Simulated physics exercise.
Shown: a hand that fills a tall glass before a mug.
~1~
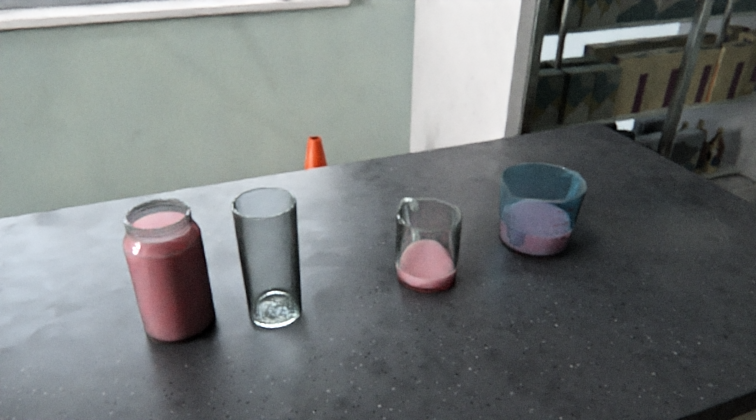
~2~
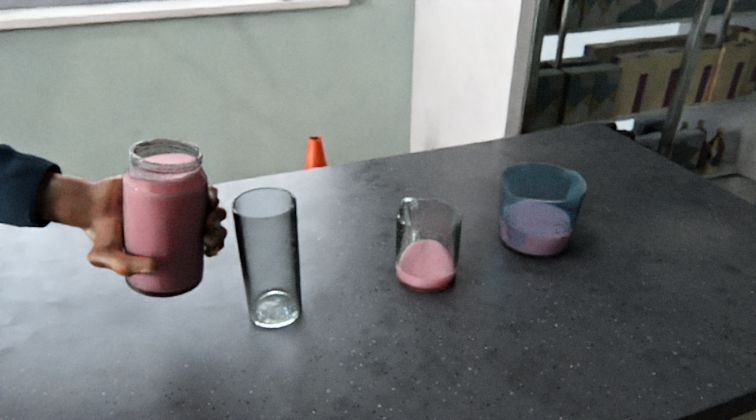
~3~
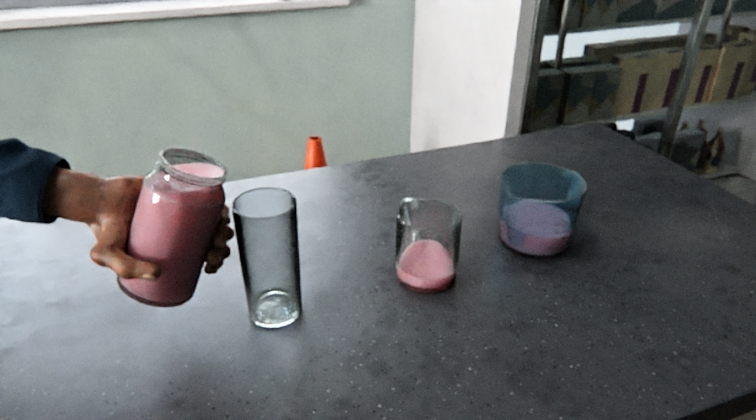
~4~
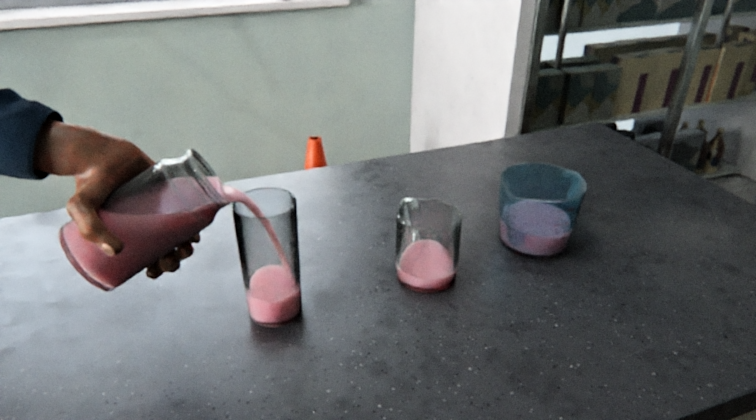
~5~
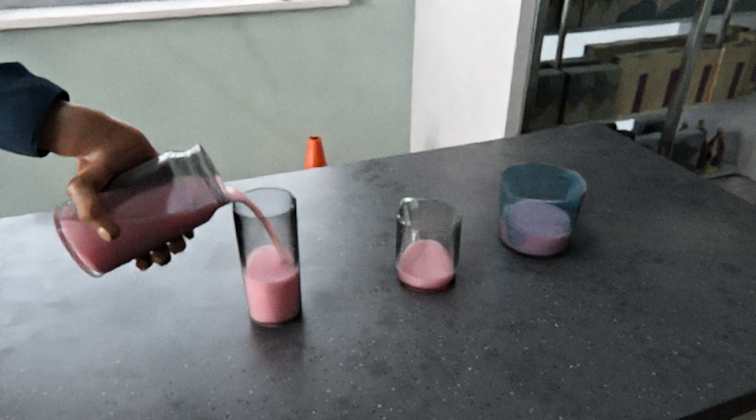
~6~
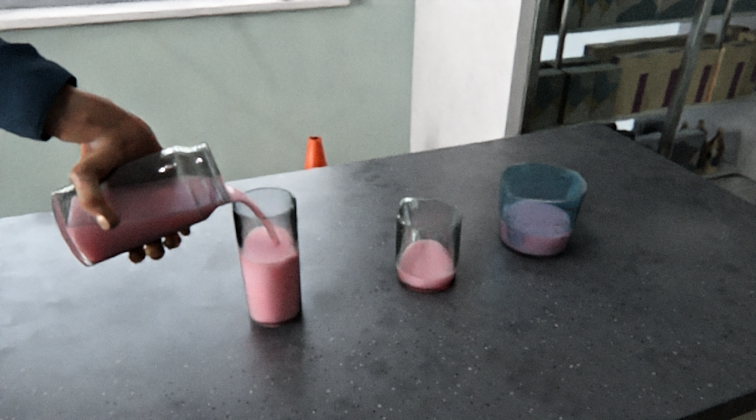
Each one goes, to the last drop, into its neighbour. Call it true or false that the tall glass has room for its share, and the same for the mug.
Verdict: For the tall glass, false; for the mug, true.
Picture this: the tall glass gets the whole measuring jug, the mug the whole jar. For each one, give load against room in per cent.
50 % and 160 %, in that order.
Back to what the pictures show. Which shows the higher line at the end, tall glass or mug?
The level ends higher in the left one.
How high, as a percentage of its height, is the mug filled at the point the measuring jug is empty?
It stands at around 75 per cent of the height.
Soon after, the tall glass is nearly full.
Later, the tall glass is full to the brim and has run over.
In the end, the tall glass is full to the brim and has run over; the mug is about three quarters full.
